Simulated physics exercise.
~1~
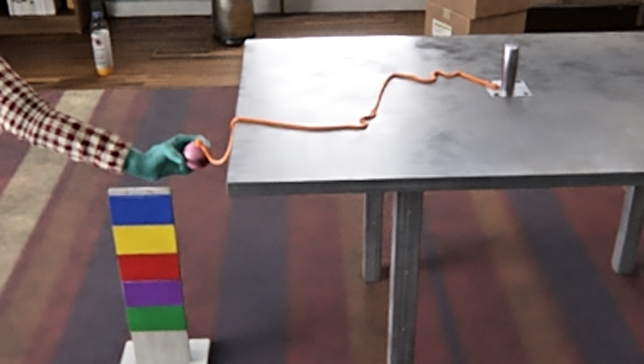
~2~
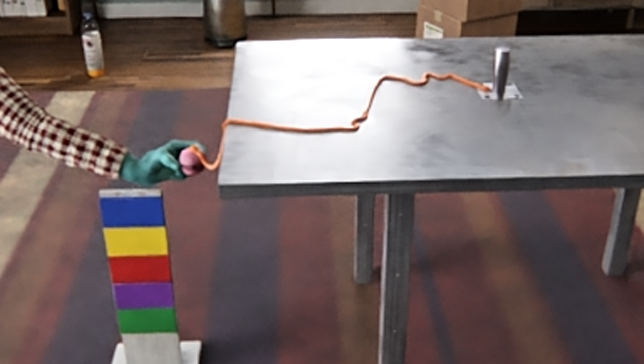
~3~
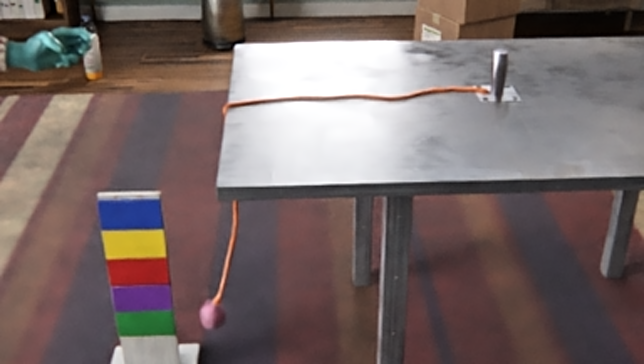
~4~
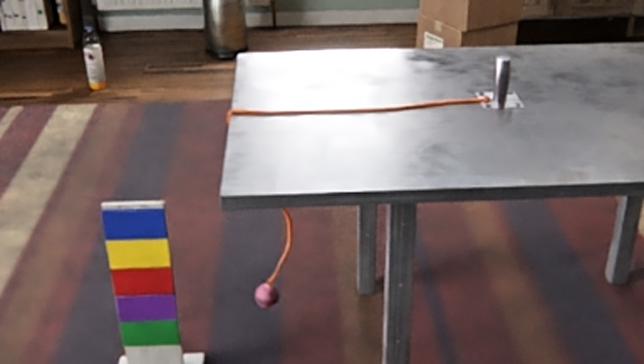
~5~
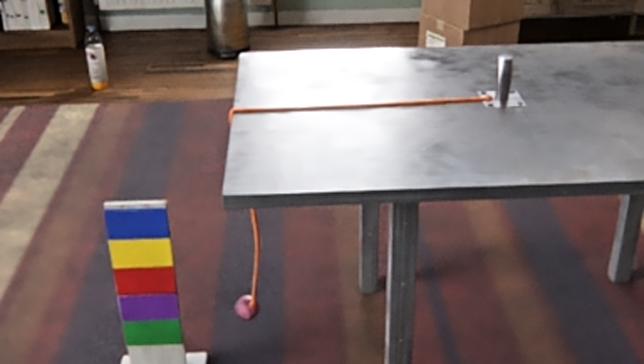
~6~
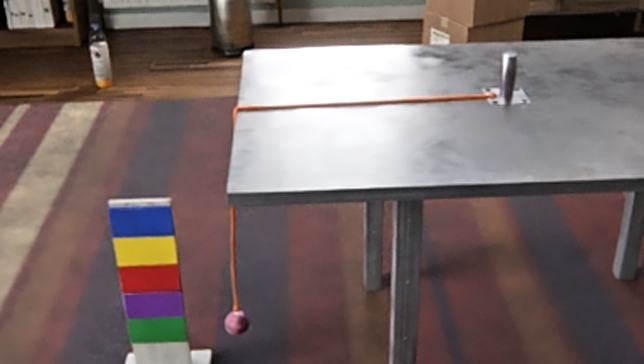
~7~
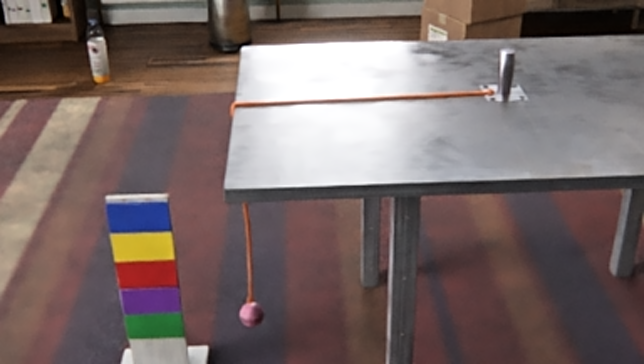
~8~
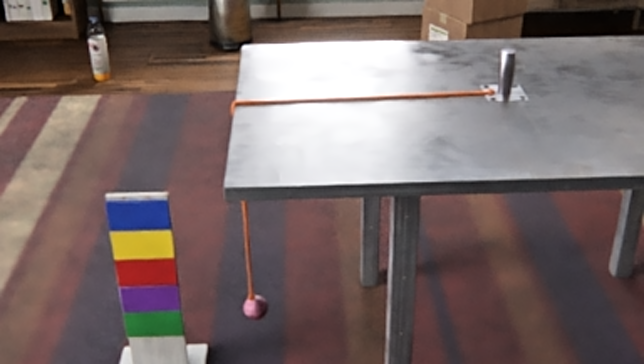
In a room with a striped rug and a wooden floor, a slightly swaying view looks down on a grey table with an upright metal post. An orange cord winds from the post to a pink ball, held just off the table's left end by a green-gloved hand, near a stand banded blue, yellow, red, purple and green. The hand lets go and draws back out of view as the ball drops and the cord pulls straight across the tabletop. The ball swings right, then back left, and sways slightly before ending up hanging beneath the edge, level with the green band.
